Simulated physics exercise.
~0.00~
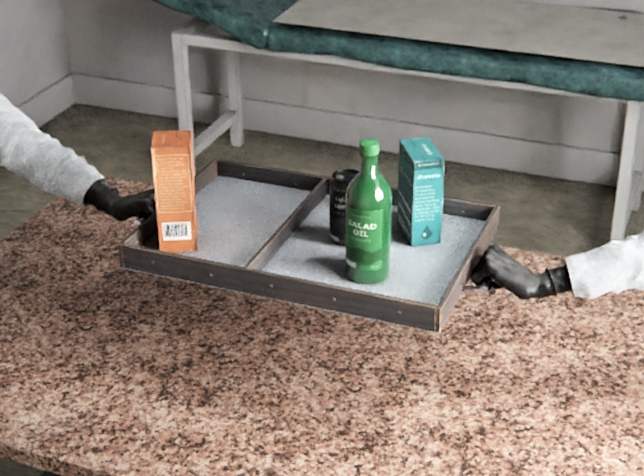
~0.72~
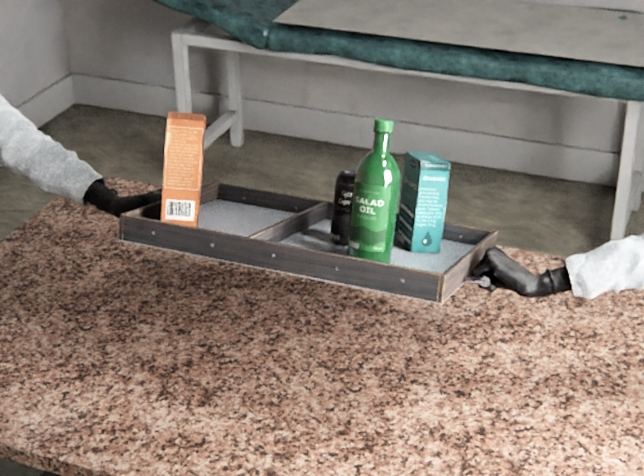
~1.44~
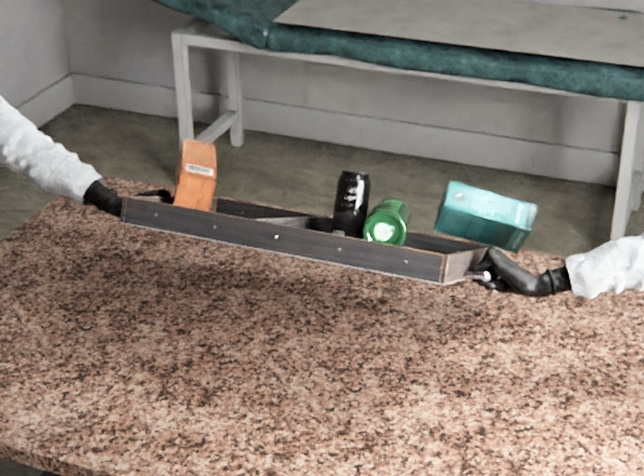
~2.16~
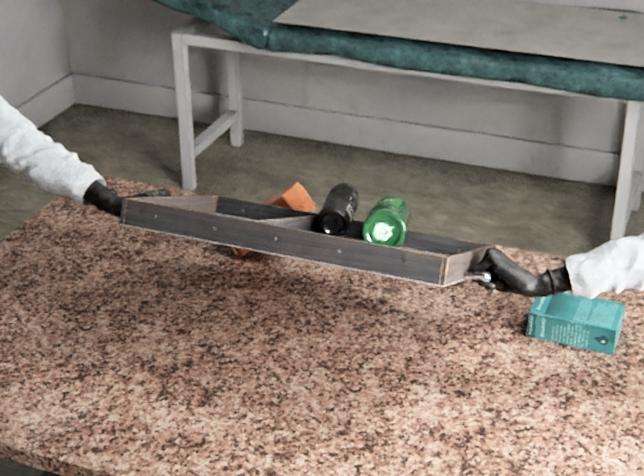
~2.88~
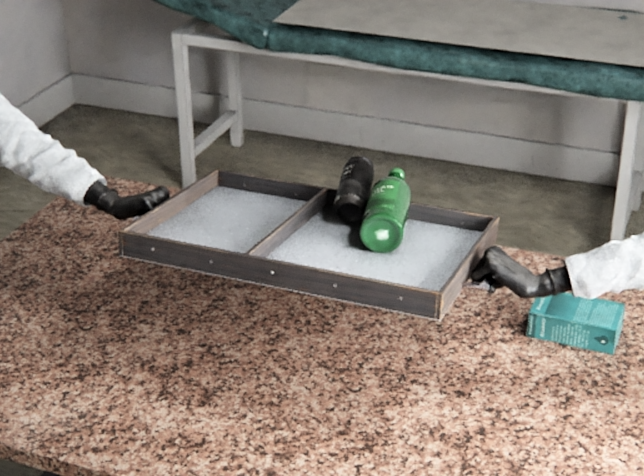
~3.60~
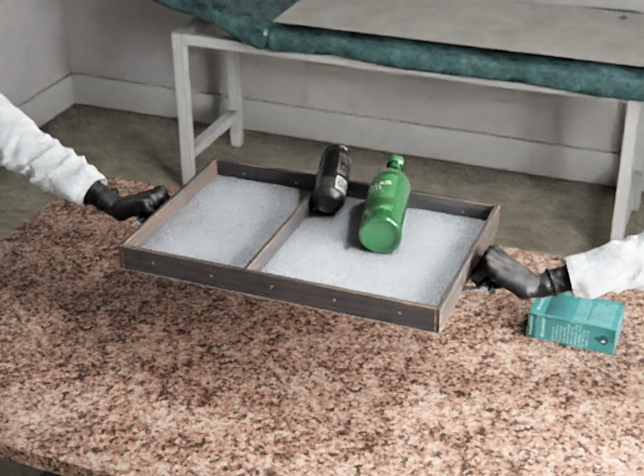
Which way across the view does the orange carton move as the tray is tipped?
The orange carton moves to the right as it topples and goes off the tray.
